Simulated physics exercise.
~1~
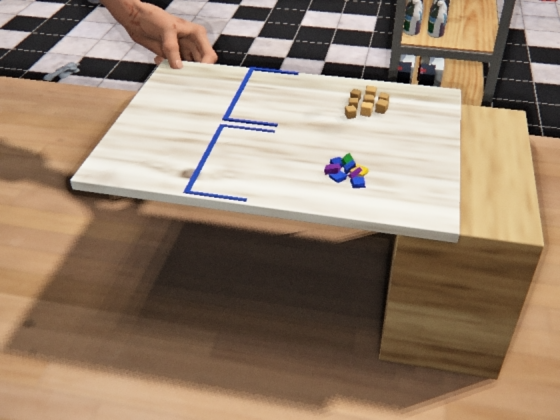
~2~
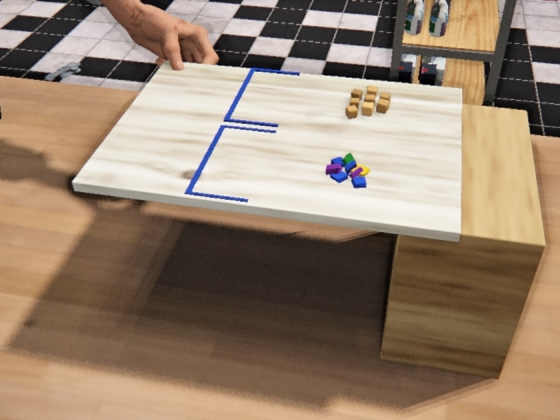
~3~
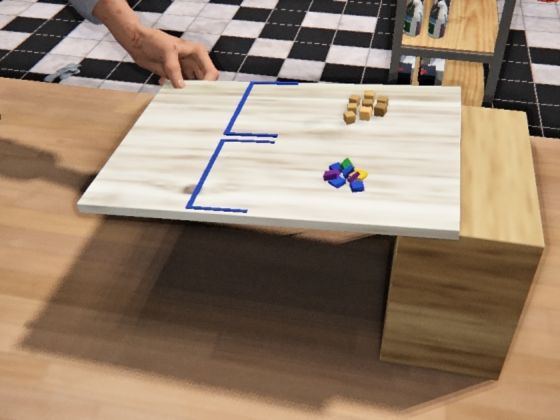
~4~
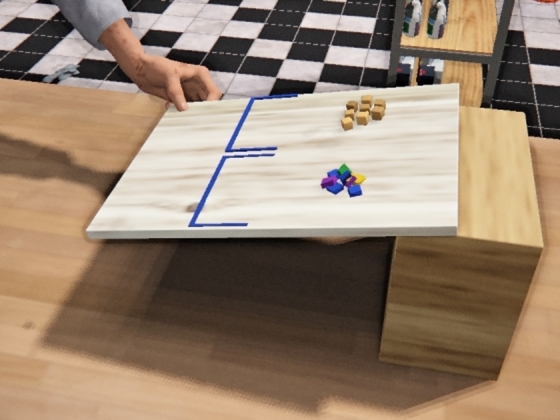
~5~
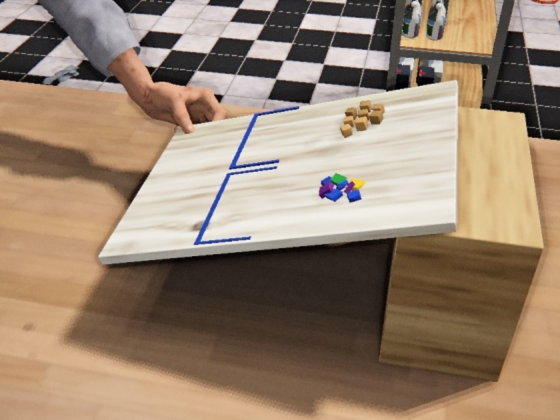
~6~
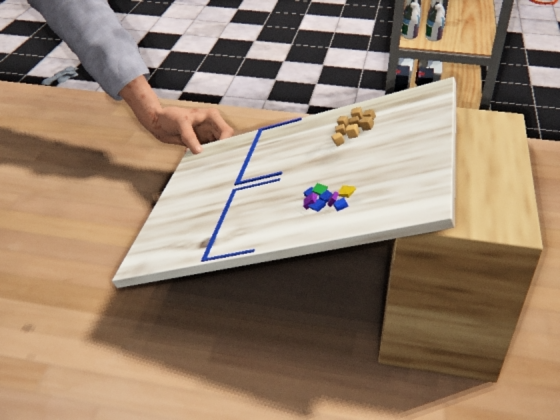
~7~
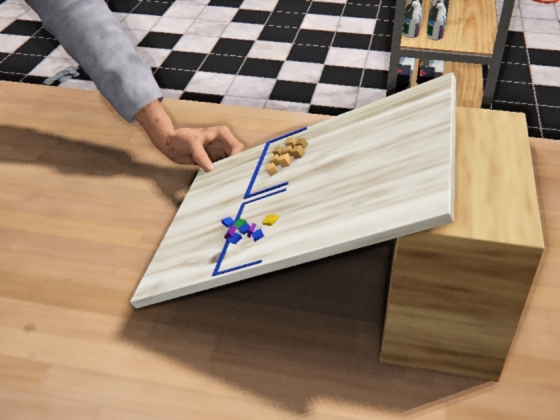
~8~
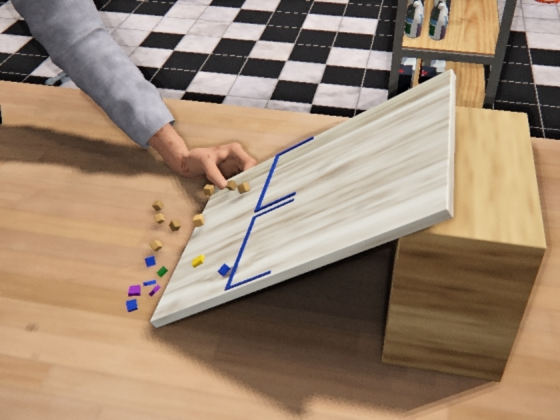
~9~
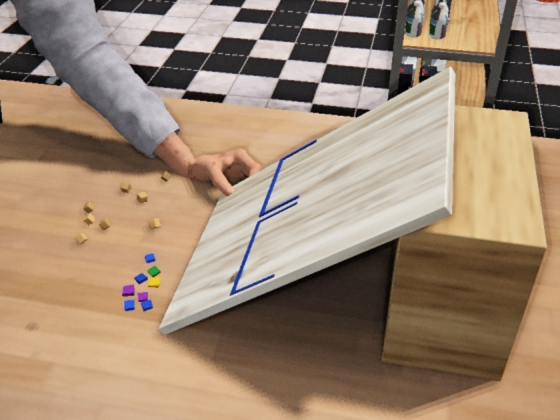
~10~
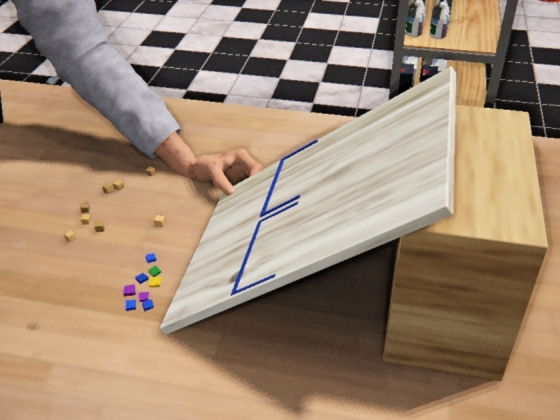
A hand tilts a white board until both groups of small blocks slide past blue bars onto the table.
